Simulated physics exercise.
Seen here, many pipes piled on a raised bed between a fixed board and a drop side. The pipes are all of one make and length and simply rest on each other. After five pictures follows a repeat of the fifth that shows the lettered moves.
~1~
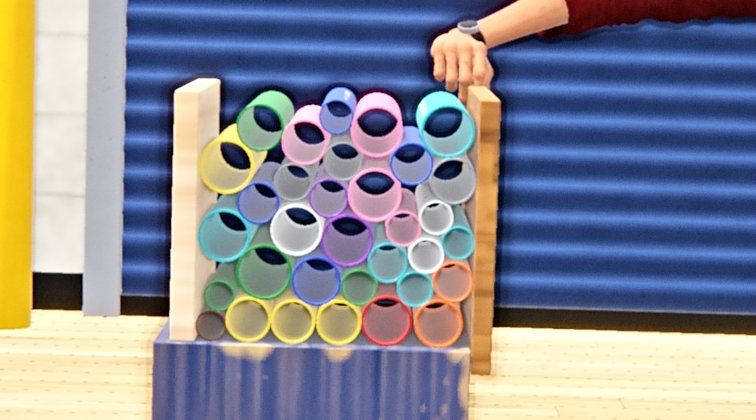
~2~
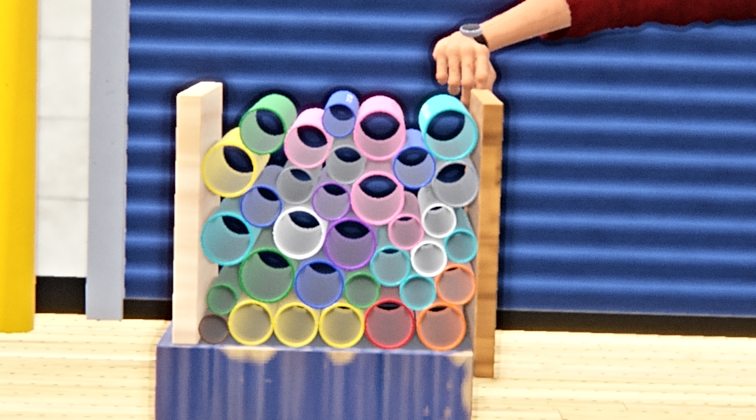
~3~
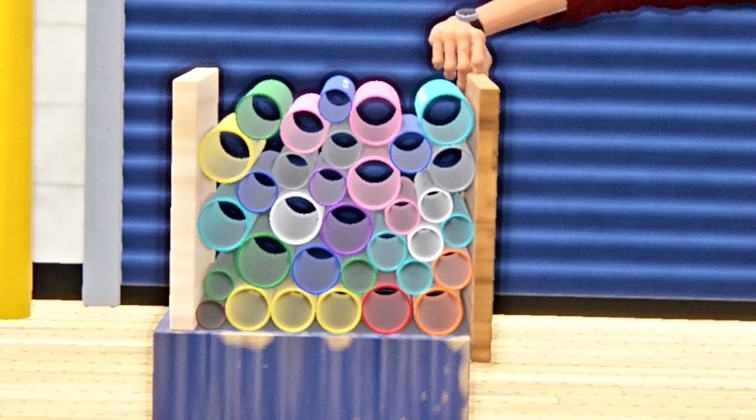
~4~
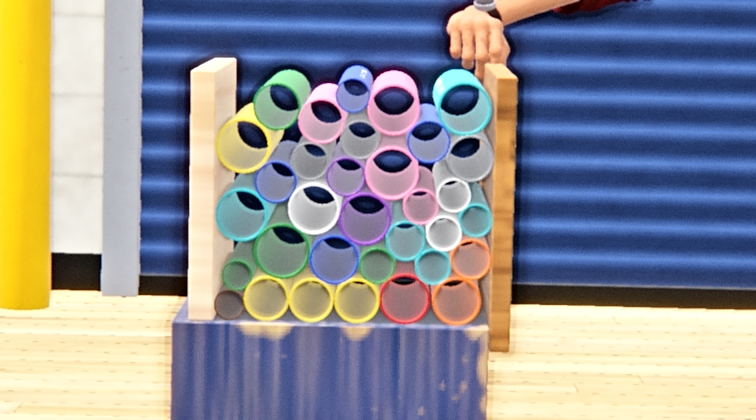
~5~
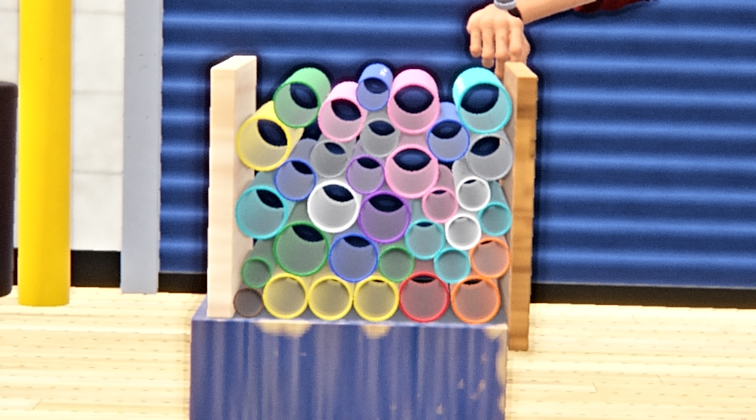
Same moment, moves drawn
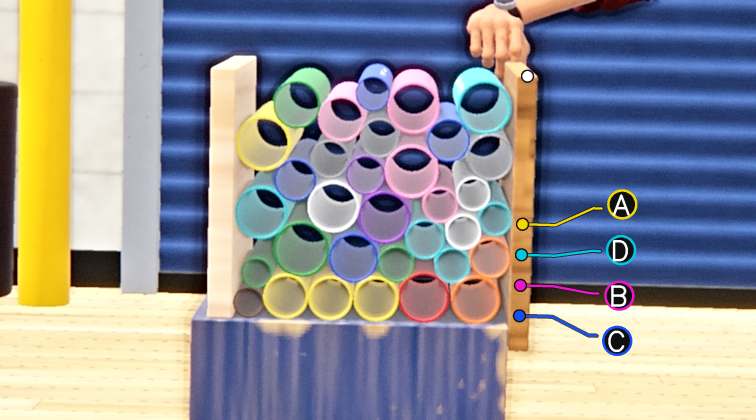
A hand with a wristwatch and a dark red sleeve rests on top of the right side board of a pipe stack, seen end-on from the front before a blue corrugated wall. Green, yellow, pink, turquoise, white, purple and orange pipes lie between two wooden boards on a worn blue base, a yellow post at left. The pipes stay still while the camera shifts slightly, then pans left and tilts a little downward.
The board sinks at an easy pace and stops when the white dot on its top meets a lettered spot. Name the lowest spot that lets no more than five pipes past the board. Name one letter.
The answer is mark A.
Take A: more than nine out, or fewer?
At A, fewer than nine.
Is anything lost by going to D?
At D: Yes.
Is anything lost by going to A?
Yes, at A.
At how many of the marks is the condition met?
One of them.
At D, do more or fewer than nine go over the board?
At D, fewer than nine.
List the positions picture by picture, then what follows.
The first frame shows side board (477, 219); a brown pipe (211, 325); an orange pipe (438, 323).
The second frame shows an orange pipe (441, 327); a green pipe (267, 276).
The third frame shows a turquoise pipe (458, 231); a pink pipe (374, 184).
The fourth frame shows a grey pipe (310, 162); a pink pipe (394, 109).
The fifth frame shows side board (514, 195); a brown pipe (249, 302); an orange pipe (476, 300).
On the marked copy, A at (523, 224); B at (521, 286); C at (520, 316); D at (522, 255); the white dot at (528, 76).
With A. Early on, top of the board (514, 144).
Further on, top of the board (512, 222).
At the end, top of the board (512, 223), two out over the board.
As for the rest, B more than five out over the board; C more than five out over the board; D more than five out over the board.
